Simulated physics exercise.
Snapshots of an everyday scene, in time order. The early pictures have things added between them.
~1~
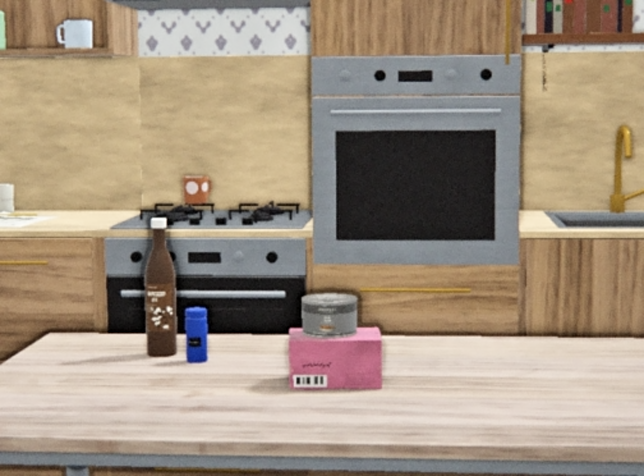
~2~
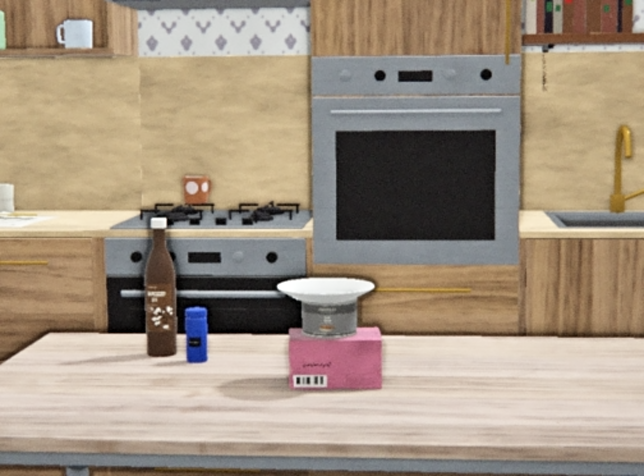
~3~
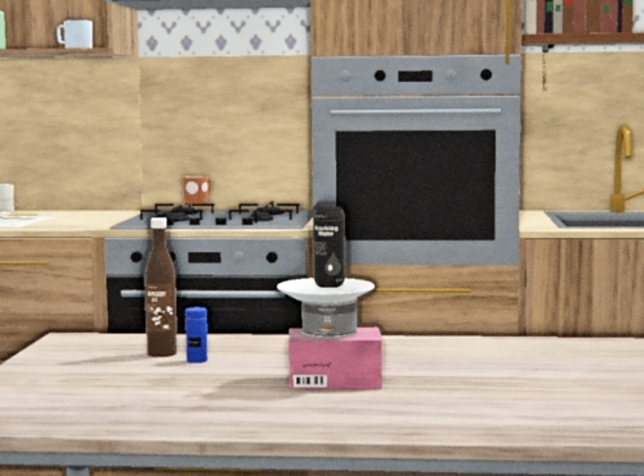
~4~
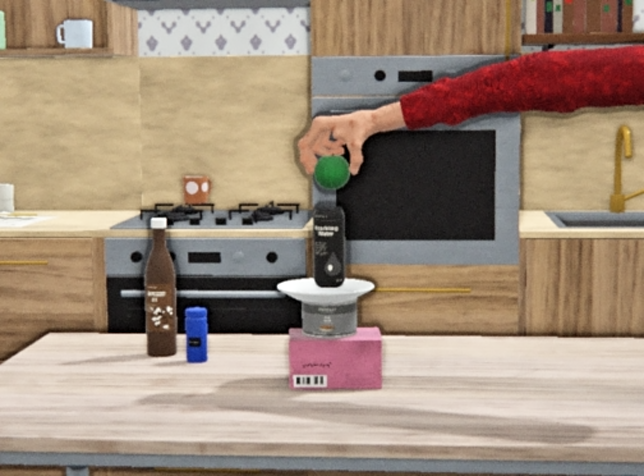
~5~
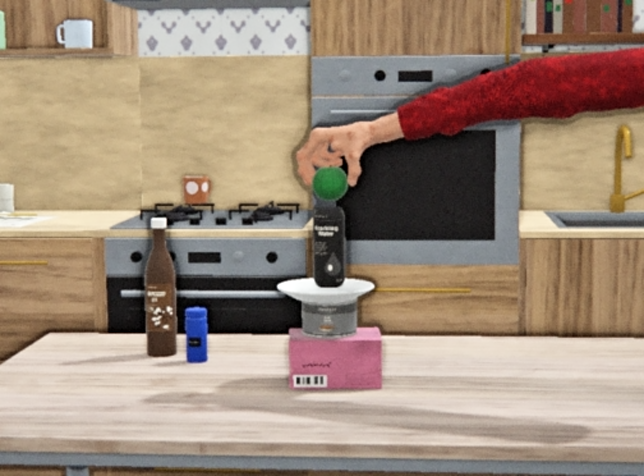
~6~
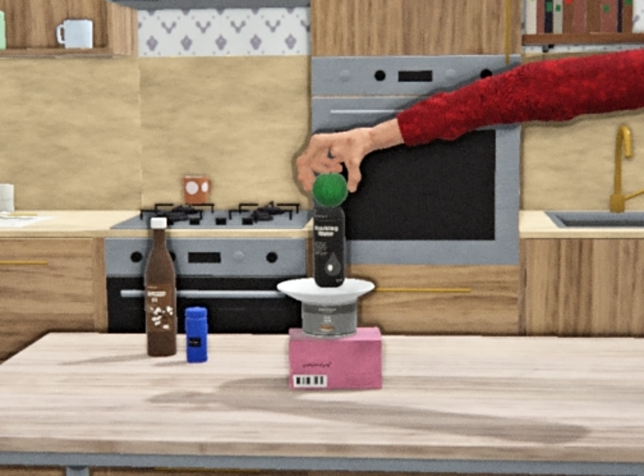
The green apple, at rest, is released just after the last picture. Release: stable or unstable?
Stable.
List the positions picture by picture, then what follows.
In the first frame, the last thing is not in view yet; grey tub (330, 316).
In the second frame, the last thing is not in view yet; white plate (326, 292).
In the third frame, the last thing is not in view yet; pink box (335, 358).
In the fourth frame, still above its spot; green apple (332, 172); grey tub (330, 316).
In the fifth frame, still above its spot; green apple (330, 183); white plate (326, 292).
In the sixth frame, set down, still held; green apple (330, 189); pink box (335, 358).
Then, 0.70 s past the last view, nothing moves.
Then, 1.90 s past the last view, green apple resting near (329, 190).
Finally, all 7 still in place. Final places as the last picture's camera would see them, green apple near (329, 190). The pile keeps its balance.
